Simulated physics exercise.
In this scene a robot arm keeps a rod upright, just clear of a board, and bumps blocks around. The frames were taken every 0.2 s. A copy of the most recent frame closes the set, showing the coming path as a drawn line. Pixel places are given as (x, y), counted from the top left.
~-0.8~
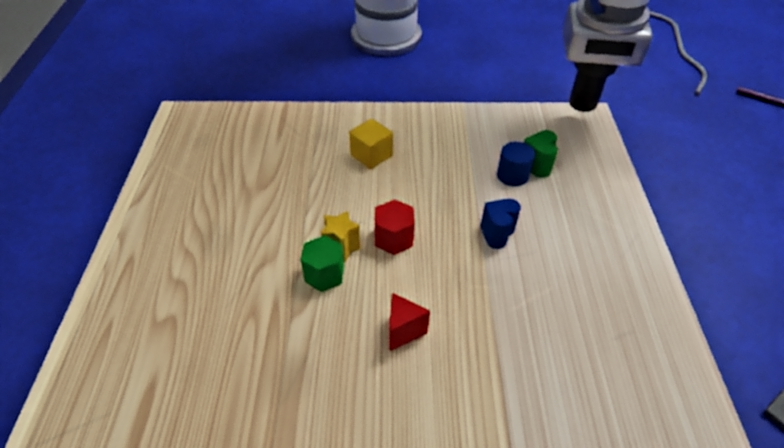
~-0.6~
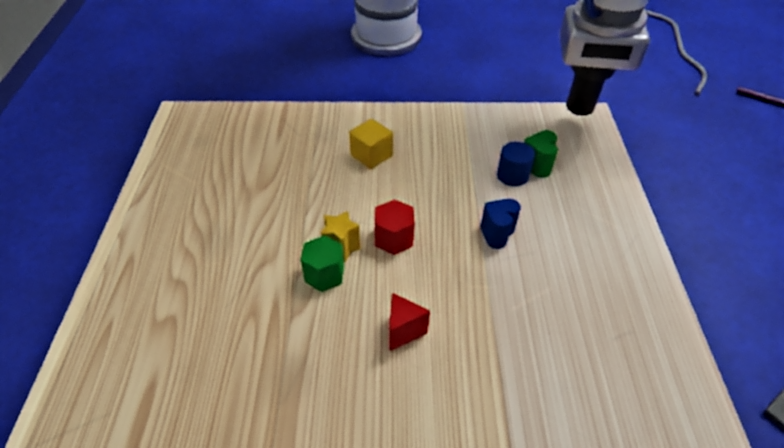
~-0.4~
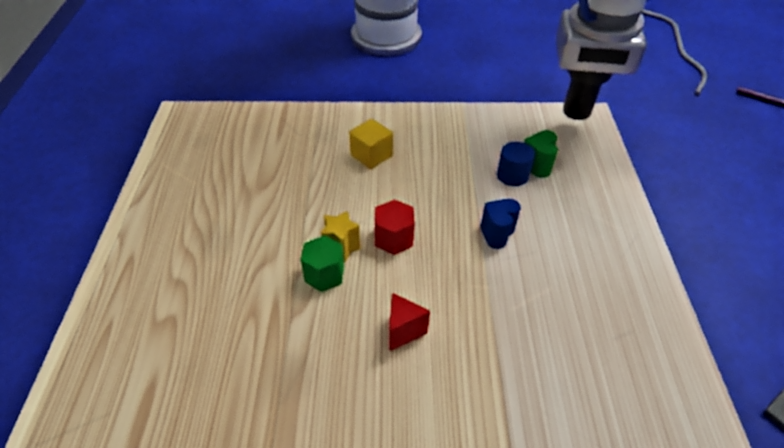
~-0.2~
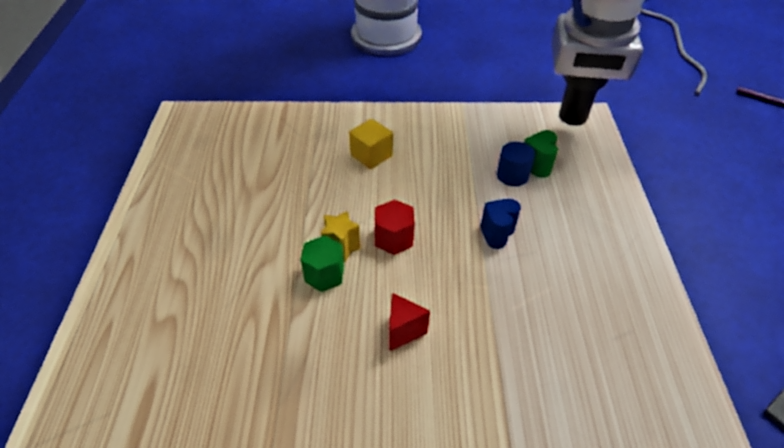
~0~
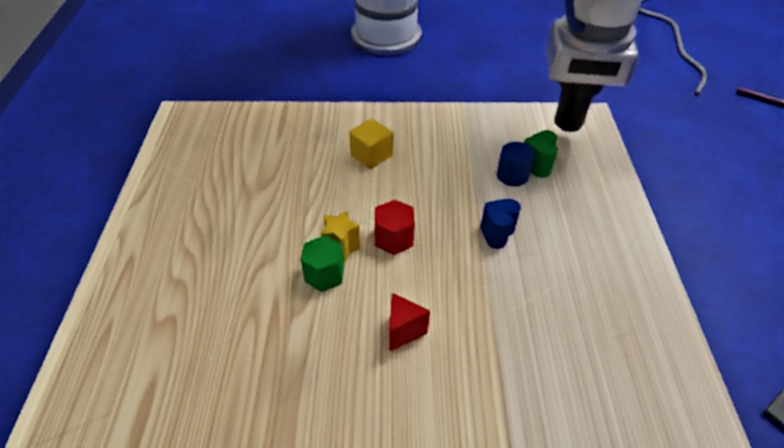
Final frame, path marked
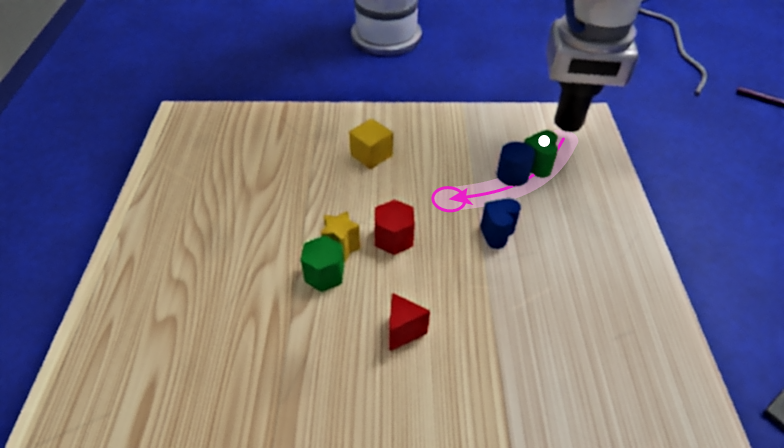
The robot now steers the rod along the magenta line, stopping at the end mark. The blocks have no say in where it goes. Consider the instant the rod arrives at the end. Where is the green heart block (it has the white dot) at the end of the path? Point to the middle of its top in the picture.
Its top centre lands on (423, 192).
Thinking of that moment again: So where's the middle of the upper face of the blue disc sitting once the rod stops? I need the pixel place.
The middle of its upper face should be somewhere near (390, 193).
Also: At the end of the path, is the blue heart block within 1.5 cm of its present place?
Short answer: Yes.
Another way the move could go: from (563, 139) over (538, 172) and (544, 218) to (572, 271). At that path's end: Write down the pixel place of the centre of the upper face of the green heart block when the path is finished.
At pixel (508, 182).
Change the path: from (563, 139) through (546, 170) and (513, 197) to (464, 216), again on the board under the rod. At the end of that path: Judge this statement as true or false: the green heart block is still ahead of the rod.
That is true.
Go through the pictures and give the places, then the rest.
In the first frame, tip of the rod (582, 105), middles of tops, yellow star (339, 224), red hexagonal block (395, 215), blue heart block (503, 210), blue disc (518, 152), green heart block (544, 141).
In the second frame, rod (580, 109), nothing pushed.
In the third frame, rod (576, 113), nothing pushed.
In the fourth frame, rod (572, 118), nothing pushed.
In the fifth frame, rod (568, 124), yellow star (339, 224), red hexagonal block (395, 215), blue heart block (503, 210), blue disc (518, 152), green heart block (544, 141).
The line goes from (563, 139) via (542, 168) and (502, 189), ending at (449, 199); the dot is on the green heart block.
On the path given first. One third of the way, rod (546, 153); blue disc (494, 165); green heart block (524, 159).
Two thirds of the way, rod (506, 175); blue disc (445, 183); green heart block (480, 181), turned 10° clockwise.
At the end, rod (451, 184); yellow star unmoved; red hexagonal block (383, 221), turned 25° anticlockwise; blue heart block unmoved; blue disc (390, 193); green heart block (424, 192), turned 35° clockwise.
